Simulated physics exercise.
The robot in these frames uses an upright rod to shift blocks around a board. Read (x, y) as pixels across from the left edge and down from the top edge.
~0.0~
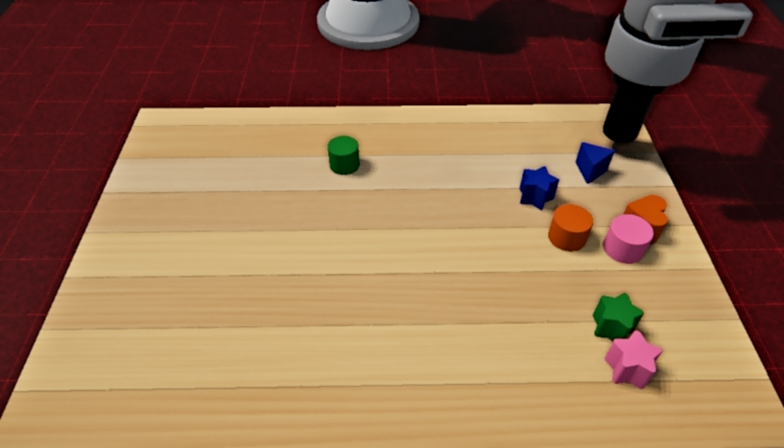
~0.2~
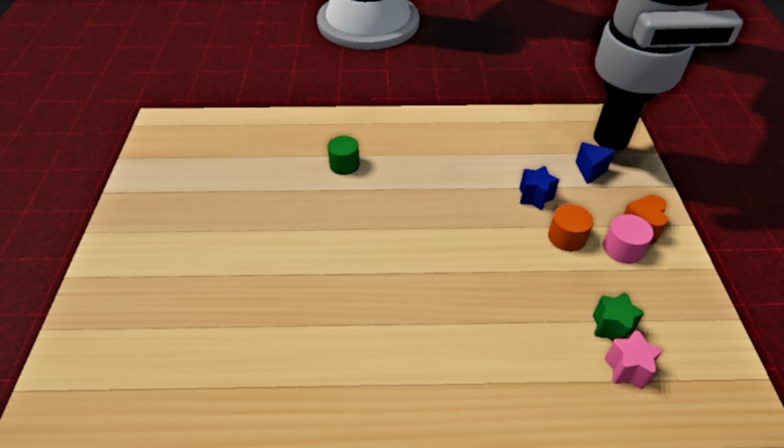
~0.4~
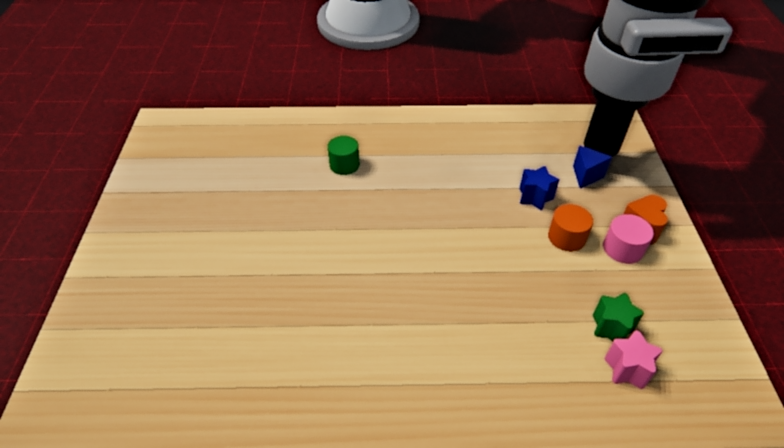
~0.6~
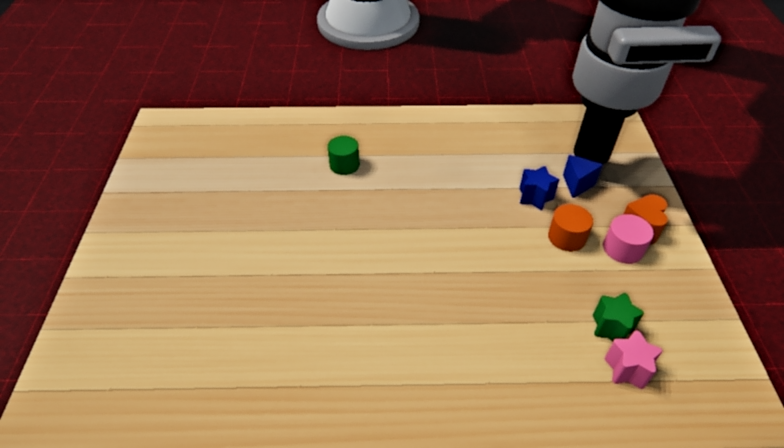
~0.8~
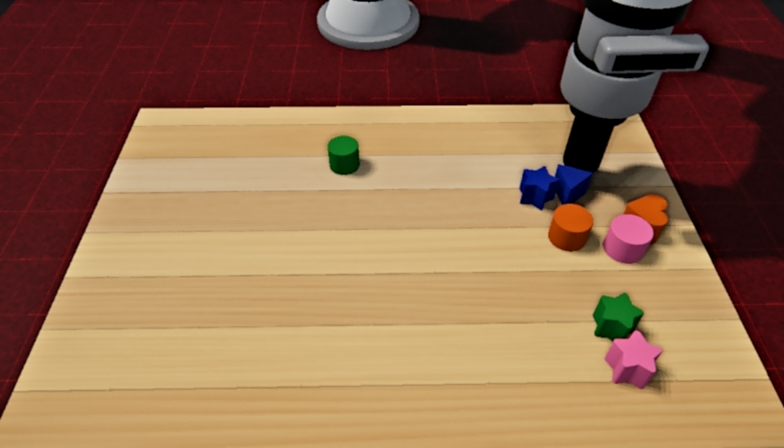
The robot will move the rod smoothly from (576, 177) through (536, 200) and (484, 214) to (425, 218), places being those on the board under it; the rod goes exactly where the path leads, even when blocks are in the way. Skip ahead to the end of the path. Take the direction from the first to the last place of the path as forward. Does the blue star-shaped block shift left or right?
To the left.
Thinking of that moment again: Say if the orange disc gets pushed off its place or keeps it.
It will end up elsewhere.
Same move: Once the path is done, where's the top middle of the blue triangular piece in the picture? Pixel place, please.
Its top centre lands on (547, 205).
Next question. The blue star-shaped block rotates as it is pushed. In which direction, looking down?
Viewed from overhead, the blue star-shaped block winds up turned anticlockwise.
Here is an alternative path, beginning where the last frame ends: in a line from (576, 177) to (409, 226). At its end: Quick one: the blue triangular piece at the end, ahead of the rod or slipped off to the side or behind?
I predict the rod has moved past it.
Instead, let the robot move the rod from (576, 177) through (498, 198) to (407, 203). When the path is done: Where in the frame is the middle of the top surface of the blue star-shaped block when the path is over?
Around pixel (500, 203).
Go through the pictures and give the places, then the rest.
The first frame shows tip of the rod (619, 133), middles of tops, blue star-shaped block (540, 177), orange disc (574, 217), blue triangular piece (597, 152), orange heart block (651, 209).
The second frame shows rod (611, 140), nothing pushed.
The third frame shows rod (601, 148), blue triangular piece (593, 157).
The fourth frame shows rod (591, 155), blue triangular piece (584, 165).
The fifth frame shows rod (580, 164), blue star-shaped block (540, 177), orange disc (574, 217), blue triangular piece (574, 175), orange heart block (651, 209).
The first path, step by step. One third of the way, rod (538, 187); blue star-shaped block (508, 193), turned 35° clockwise; orange disc (578, 230); blue triangular piece (551, 203), turned 45° anticlockwise.
Two thirds of the way, rod (484, 201); blue star-shaped block (462, 214); orange disc (578, 230); blue triangular piece (547, 205), turned 55° anticlockwise.
At the end, rod (426, 205); blue star-shaped block (442, 223), turned 70° anticlockwise; orange disc (578, 230); blue triangular piece (547, 205), turned 55° anticlockwise; orange heart block unmoved.
